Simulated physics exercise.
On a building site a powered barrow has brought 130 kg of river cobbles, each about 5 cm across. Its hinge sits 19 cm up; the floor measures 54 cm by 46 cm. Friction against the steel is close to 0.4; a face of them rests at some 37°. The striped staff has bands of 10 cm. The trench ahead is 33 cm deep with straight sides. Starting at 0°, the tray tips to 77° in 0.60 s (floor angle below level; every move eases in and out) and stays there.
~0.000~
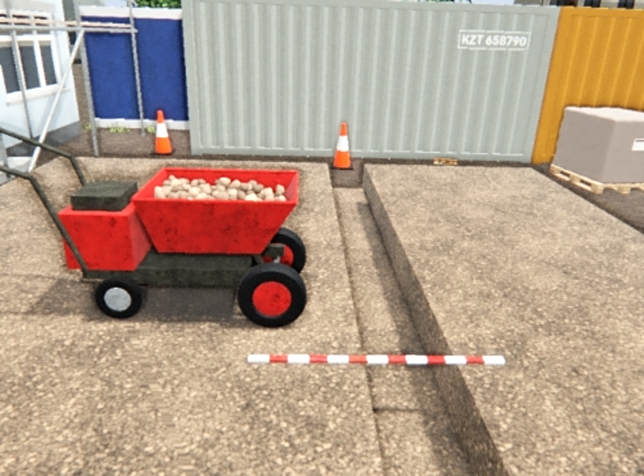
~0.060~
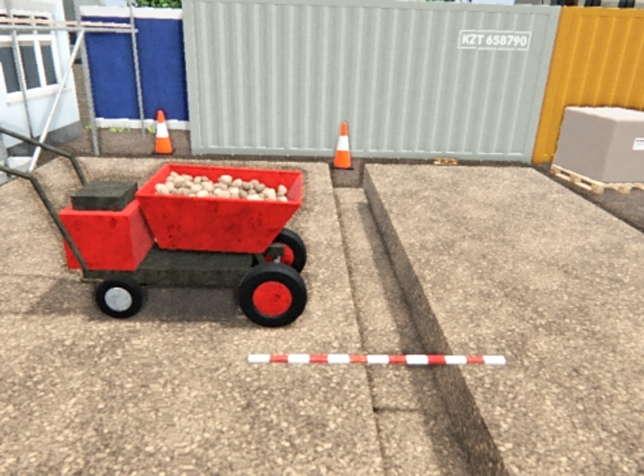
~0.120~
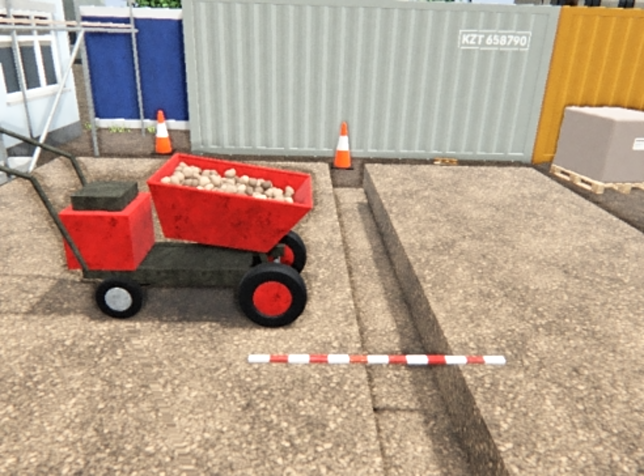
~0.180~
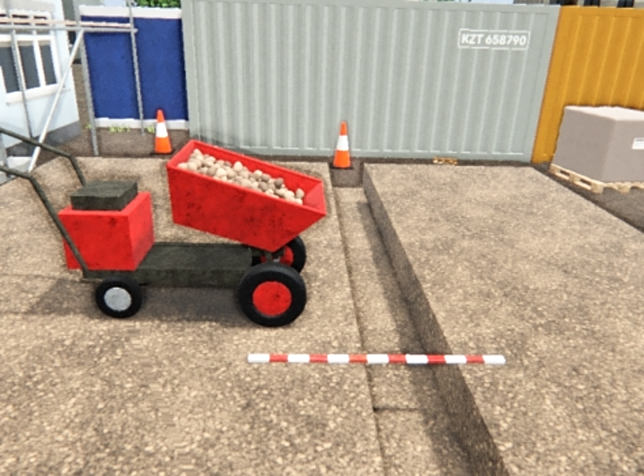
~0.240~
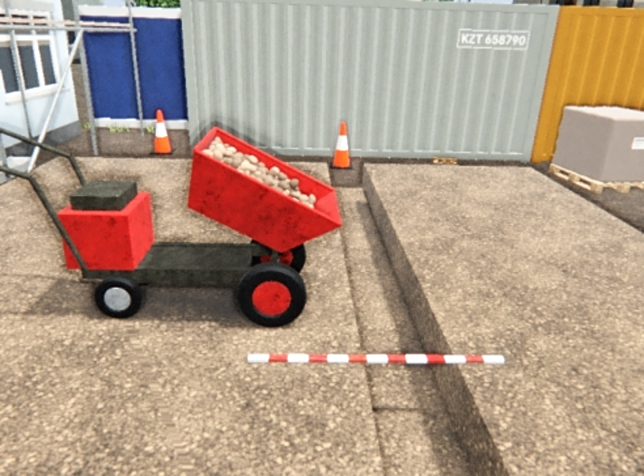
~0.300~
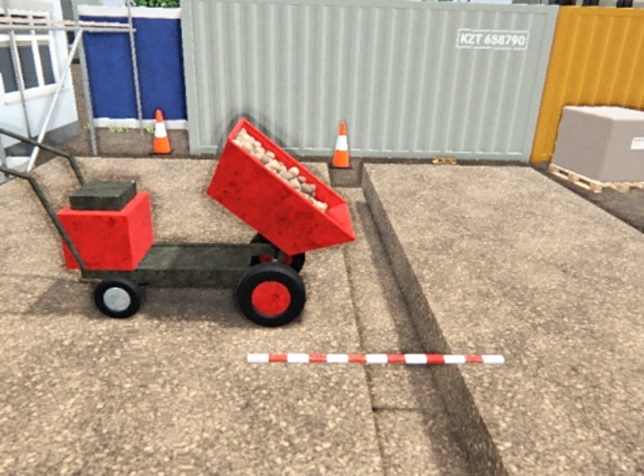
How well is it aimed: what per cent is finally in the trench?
About 76 per cent.
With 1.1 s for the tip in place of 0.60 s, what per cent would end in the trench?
It would be near 95 per cent.
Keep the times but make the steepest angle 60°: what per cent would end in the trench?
In that case some 45 per cent.
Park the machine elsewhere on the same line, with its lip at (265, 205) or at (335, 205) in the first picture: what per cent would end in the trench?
About 95 and 35 per cent.
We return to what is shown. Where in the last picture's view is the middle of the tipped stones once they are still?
Their middle is at about (406, 337).
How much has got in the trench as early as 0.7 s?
About 45 per cent by then.
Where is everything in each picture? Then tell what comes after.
In the first picture, the tray is at 0°, its lip at (296, 203); the top of the load is at (222, 187).
In the second picture, the tray is at 2°, its lip at (300, 204); the top of the load is at (207, 183); the stones move at 0.6 m/s on average.
In the third picture, the tray is at 8°, its lip at (311, 208); the top of the load is at (198, 173); the stones move at 1.1 m/s on average.
In the fourth picture, the tray is at 17°, its lip at (326, 214); the top of the load is at (197, 161); the stones move at 1.5 m/s on average.
The fifth picture shows lip at (341, 225), floor tilted 27°, highest stones at (218, 149); the stones move at 1.7 m/s on average.
In the sixth picture, the tray is at 38°, its lip at (355, 240); the top of the load is at (241, 140); the stones move at 1.8 m/s on average.
After 0.4 s the floor is at 65°; 100 % in the tray; the foremost stones are at (361, 251).
After 0.7 s the floor is at 77°; 54 % in the tray, 45 % in the trench, 1 % past the trench; the foremost stones are at (447, 301).
After 1.0 s the floor is at 77°; 9 % in the tray, 67 % in the trench, 24 % past the trench; the foremost stones are at (585, 303).
After 3.0 s the floor is at 77°; 0 % in the tray, 76 % in the trench, 24 % past the trench; the foremost stones are past the picture's edge.
